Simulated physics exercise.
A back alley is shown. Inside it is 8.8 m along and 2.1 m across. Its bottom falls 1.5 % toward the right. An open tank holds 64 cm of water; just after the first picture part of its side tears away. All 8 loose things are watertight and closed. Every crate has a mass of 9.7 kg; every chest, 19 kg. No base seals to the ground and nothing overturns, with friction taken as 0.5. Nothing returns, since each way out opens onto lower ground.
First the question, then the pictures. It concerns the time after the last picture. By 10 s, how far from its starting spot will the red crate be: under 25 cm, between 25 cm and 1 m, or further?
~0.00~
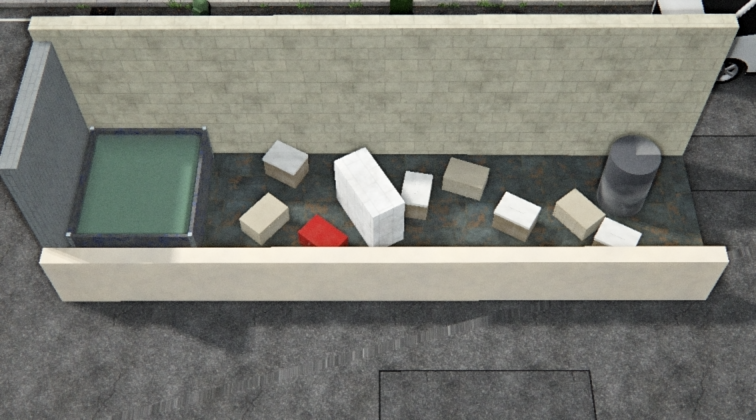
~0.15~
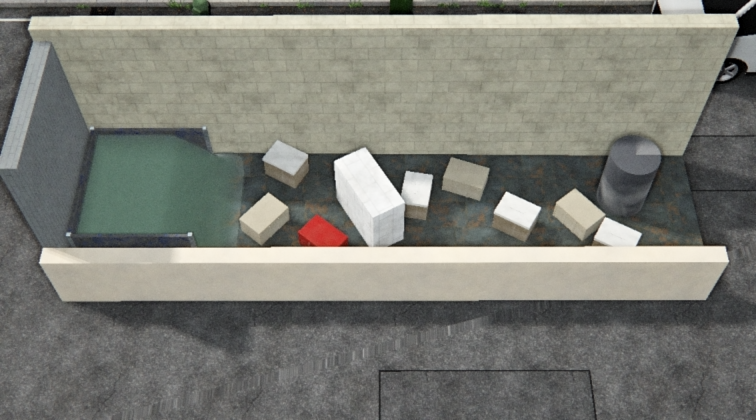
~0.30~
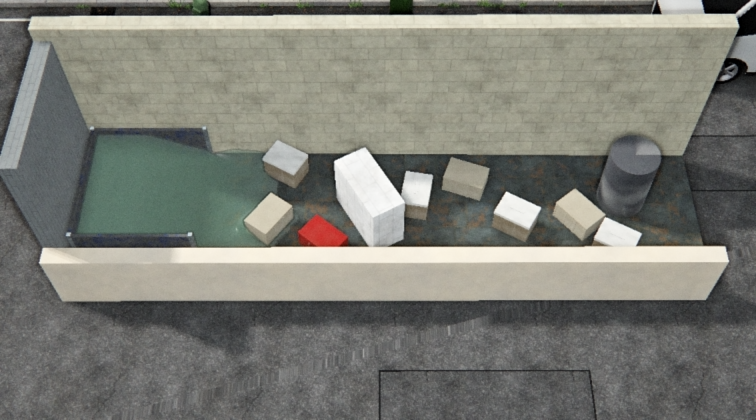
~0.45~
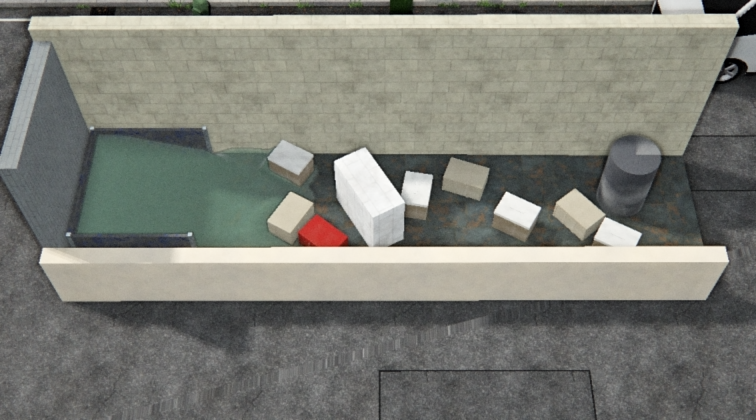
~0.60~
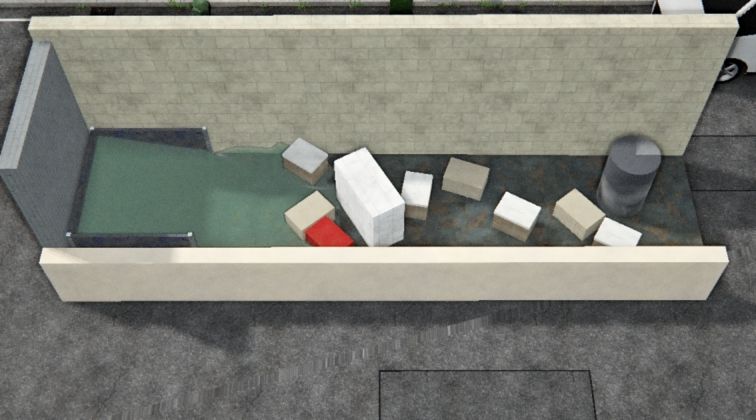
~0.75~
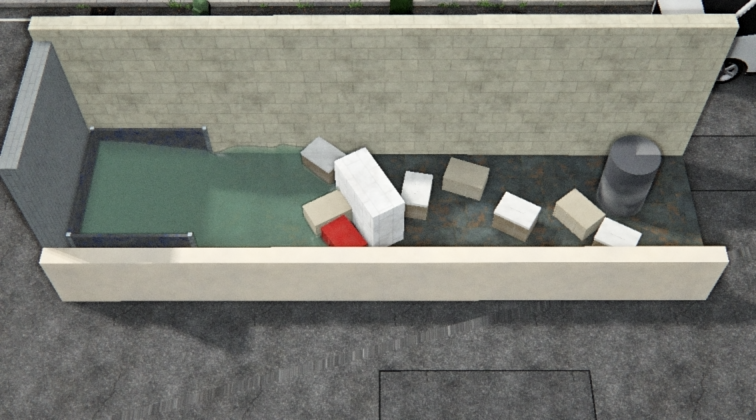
The red crate ends up between 25 cm and 1 m away.
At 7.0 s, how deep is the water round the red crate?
About 9 cm.
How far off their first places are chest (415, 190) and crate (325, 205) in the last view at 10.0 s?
In turn they sit 100 cm and 120 cm away.
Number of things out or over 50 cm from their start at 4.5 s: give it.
That would be 7.
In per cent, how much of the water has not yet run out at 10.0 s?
Around 66 per cent of the water is still in there.
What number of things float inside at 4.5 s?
By my count, 5.
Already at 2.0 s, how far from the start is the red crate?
About 50 cm by then.
After 2.0 s the red crate is near (354, 225), 0.5 m from its start, afloat; 0 of 8 are out; 3 afloat.
After 4.5 s the red crate is near (355, 235), 0.5 m from its start, afloat; 0 of 8 are out; 5 afloat.
After 7.0 s the red crate is near (355, 236), 0.5 m from its start, afloat; 3 of 8 are out; 3 afloat.
After 10.0 s the red crate is near (355, 235), 0.5 m from its start, afloat; 3 of 8 are out; 2 afloat.
